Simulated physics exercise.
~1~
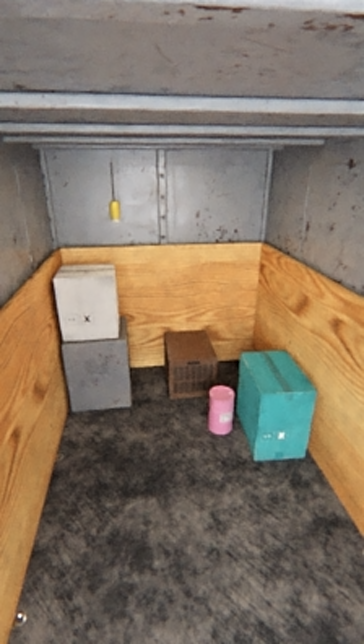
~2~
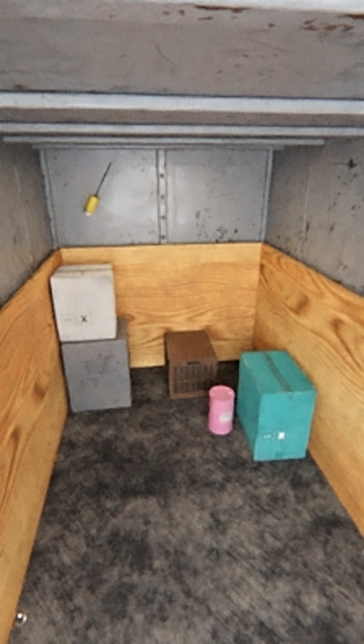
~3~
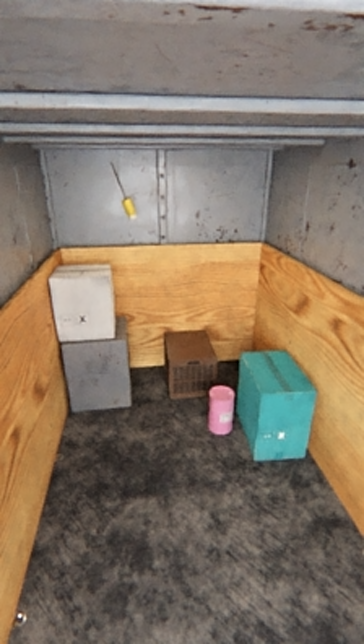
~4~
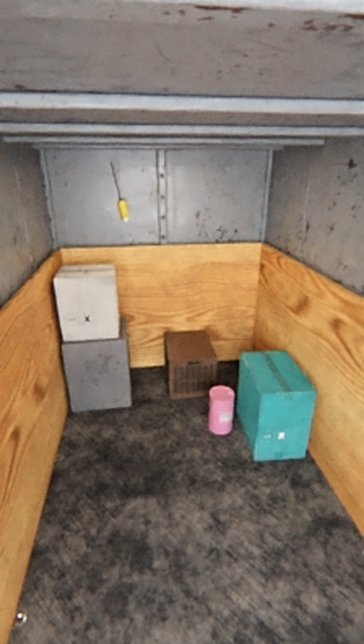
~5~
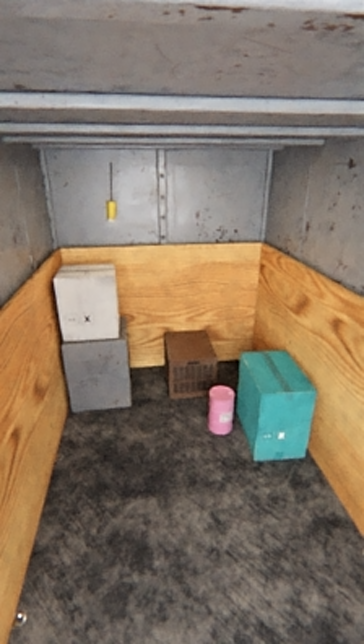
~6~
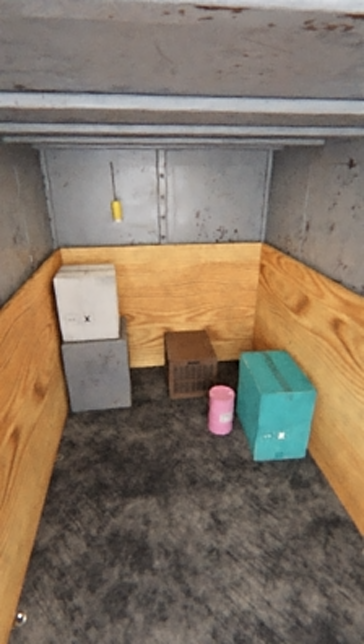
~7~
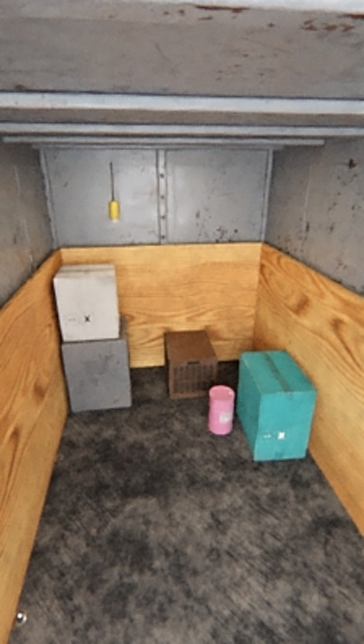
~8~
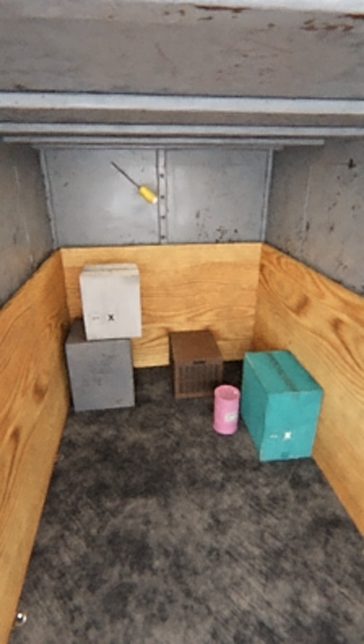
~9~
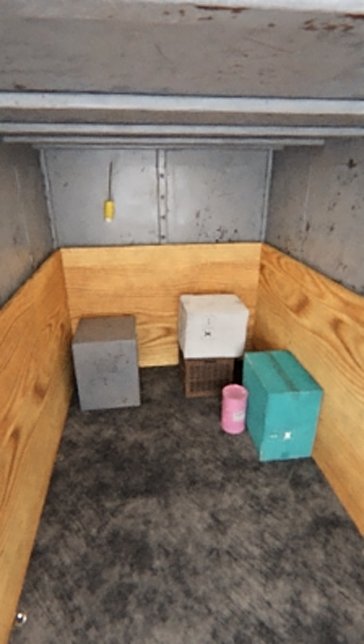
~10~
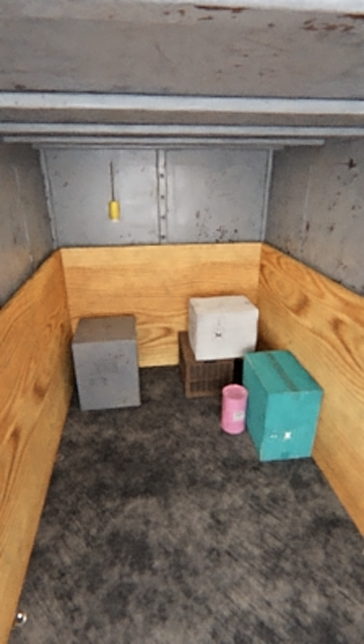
Van load bay with a swinging yellow lamp, the white box sliding right off the grey box and landing atop the brown chest.
